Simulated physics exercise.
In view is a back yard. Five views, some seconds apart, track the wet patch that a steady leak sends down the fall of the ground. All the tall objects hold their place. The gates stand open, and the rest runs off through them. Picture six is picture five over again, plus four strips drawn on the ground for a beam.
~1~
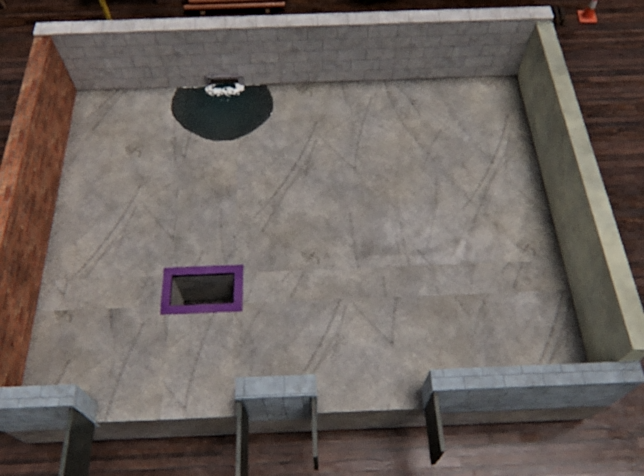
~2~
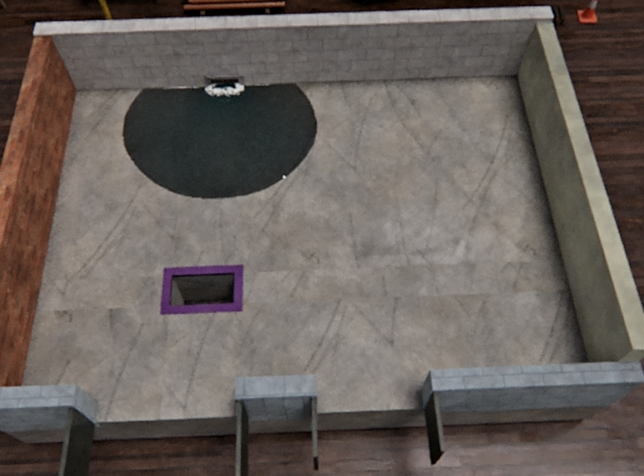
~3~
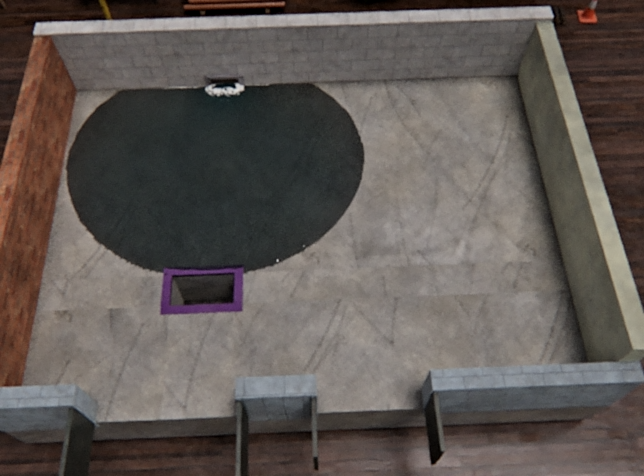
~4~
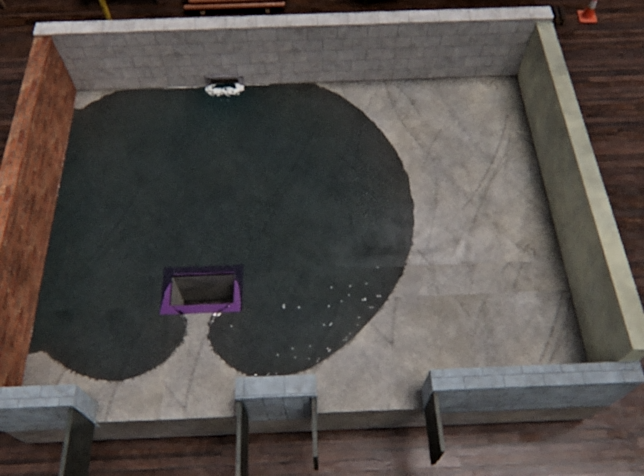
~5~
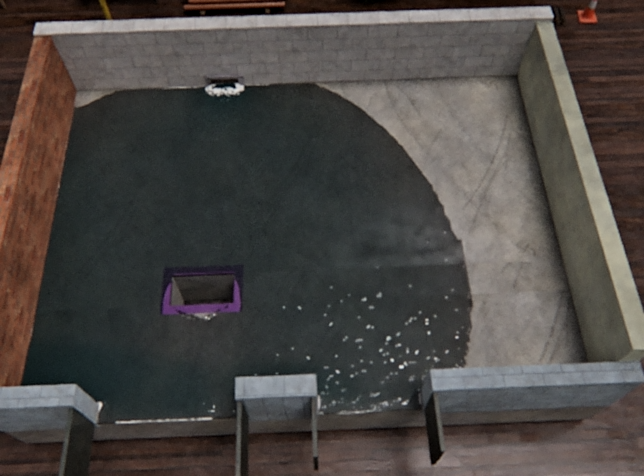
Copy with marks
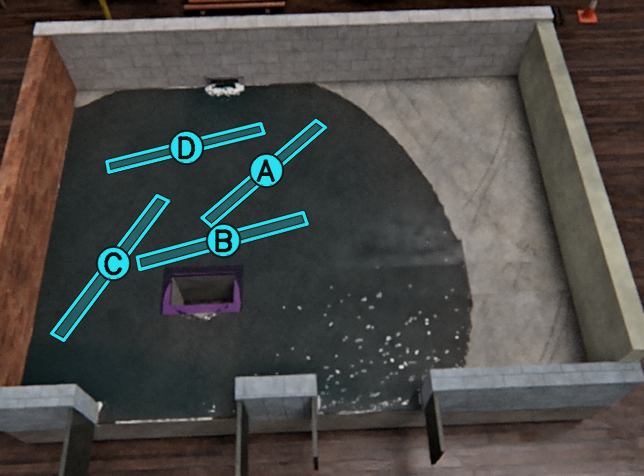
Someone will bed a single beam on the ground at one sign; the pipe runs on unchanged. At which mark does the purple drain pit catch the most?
The answer is position C.
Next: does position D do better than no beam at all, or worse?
Worse.
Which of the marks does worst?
That is position B.
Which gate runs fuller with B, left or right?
More leaves on the left.
On the marked copy, A from (206, 221) to (320, 123); B from (138, 263) to (305, 218); C from (57, 336) to (162, 198); D from (107, 166) to (262, 128).
With A, about 10 % of the stream goes into the purple drain pit, about 89 % out by the gates.
With B, about 5 % of the stream goes into the purple drain pit, about 95 % out by the gates.
With C, about 26 % of the stream goes into the purple drain pit, about 73 % out by the gates.
With D, about 10 % of the stream goes into the purple drain pit, about 89 % out by the gates.
